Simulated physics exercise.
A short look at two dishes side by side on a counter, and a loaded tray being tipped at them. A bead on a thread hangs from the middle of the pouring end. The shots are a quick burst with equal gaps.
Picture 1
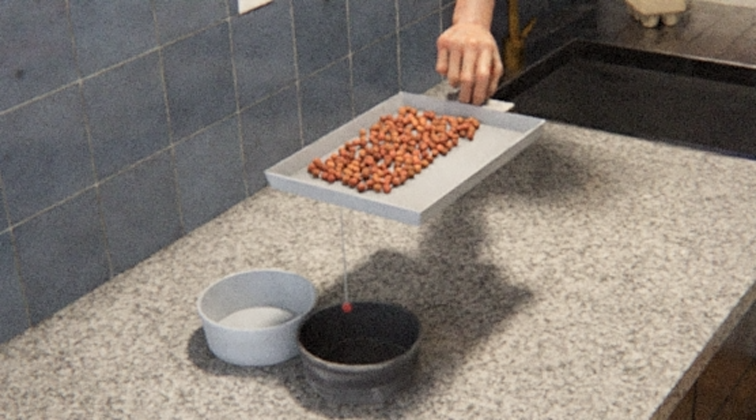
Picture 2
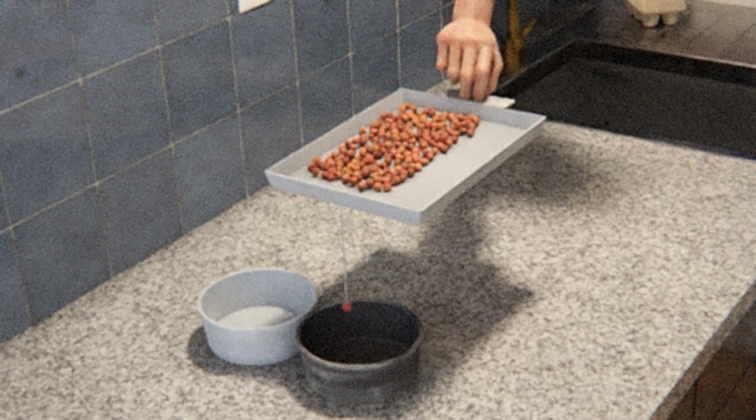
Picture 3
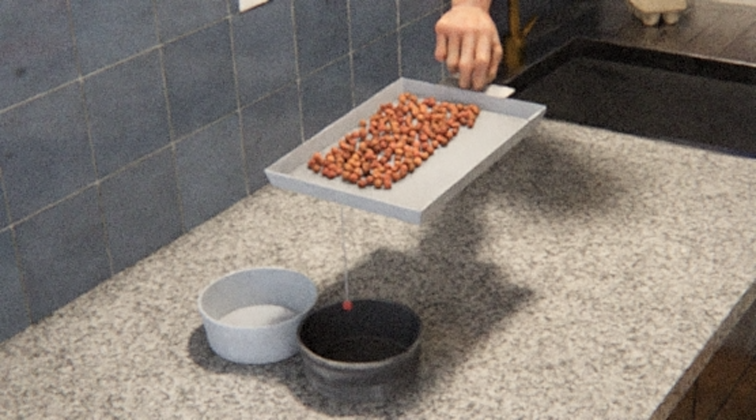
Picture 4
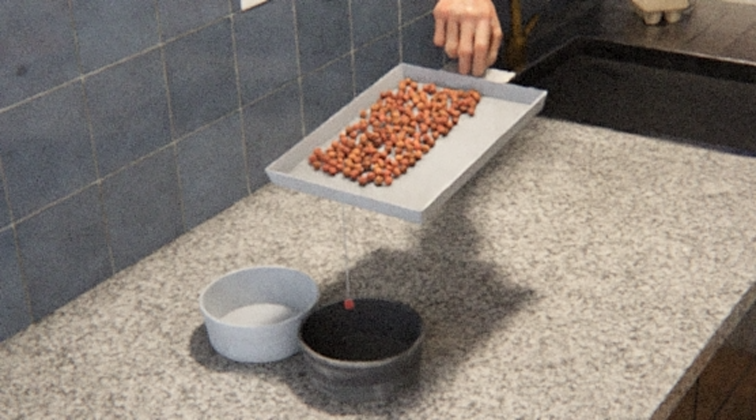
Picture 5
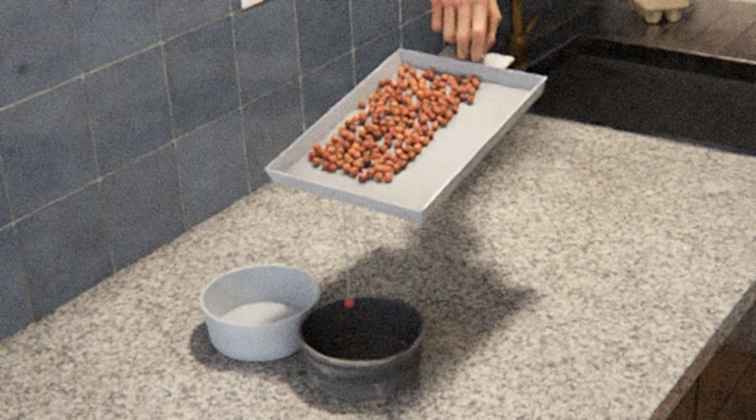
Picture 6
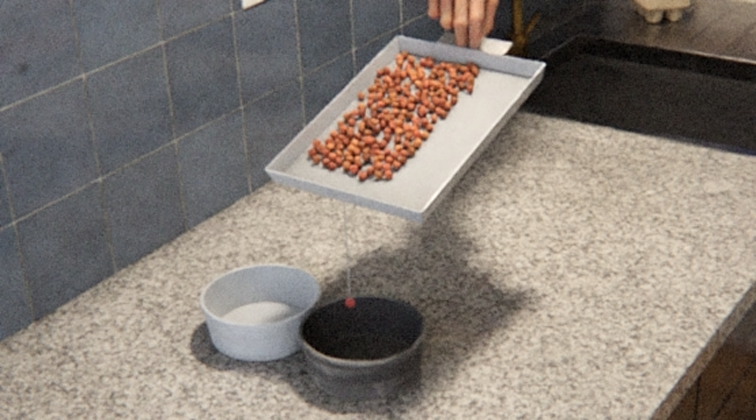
In this clip, a hand holds a pale tray of reddish-brown pellets above a light dish and a dark dish on a speckled counter, then gradually raises the handle end, tilting the tray while the pellets stay in place.
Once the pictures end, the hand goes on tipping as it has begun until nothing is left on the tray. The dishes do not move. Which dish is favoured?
The right-hand one ends fuller.
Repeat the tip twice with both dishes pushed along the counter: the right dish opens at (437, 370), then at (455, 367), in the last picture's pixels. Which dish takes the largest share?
One: The left dish. Two: Left.
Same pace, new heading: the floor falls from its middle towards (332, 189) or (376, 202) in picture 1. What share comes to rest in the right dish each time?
Roughly 10 per cent, and 60 per cent.
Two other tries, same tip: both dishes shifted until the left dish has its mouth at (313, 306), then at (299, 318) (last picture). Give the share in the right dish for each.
In turn 20 and 30 in a hundred.
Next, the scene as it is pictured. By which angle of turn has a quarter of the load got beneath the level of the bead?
Roughly 110°.
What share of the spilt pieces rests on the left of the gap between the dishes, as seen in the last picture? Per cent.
About 70 per cent.
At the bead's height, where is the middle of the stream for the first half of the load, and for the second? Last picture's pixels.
The first part at (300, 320); the rest at (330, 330).
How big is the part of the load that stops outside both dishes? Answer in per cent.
Some 50 per cent.
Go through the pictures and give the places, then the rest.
Corners of the pouring end near (271, 171) and (419, 209), level; middle of the load near (396, 147), clay pellets; left dish near (221, 341); right dish near (324, 378); bead on its thread near (347, 307), in the first frame.
Corners of the pouring end near (271, 170) and (419, 209), level; middle of the load near (396, 145), in the second frame.
Corners of the pouring end near (271, 169) and (419, 208), tipped barely, level across its low end; middle of the load near (396, 138), in the third frame.
Corners of the pouring end near (271, 168) and (420, 208), tipped a little, level across its low end; middle of the load near (397, 129), in the fourth frame.
Corners of the pouring end near (271, 167) and (419, 207), tipped a little, level across its low end; middle of the load near (396, 120), in the fifth frame.
Corners of the pouring end near (271, 168) and (420, 208), tipped clearly, level across its low end; middle of the load near (395, 113); left dish near (224, 336); right dish near (327, 373), in the sixth frame.
Shortly afterwards, tray tipped steeply; all but a few on the tray; only a few in the air.
Next, tray tipped right over; all but a few on the tray; only a few in the right dish; only a few in the left dish; a little outside both; only a few in the air.
Some moments later, tray tipped past a quarter turn; near half in the right dish; a little in the left dish; near half outside both.
In the end, tray tipped past a quarter turn; near half in the right dish; a little in the left dish; near half outside both.
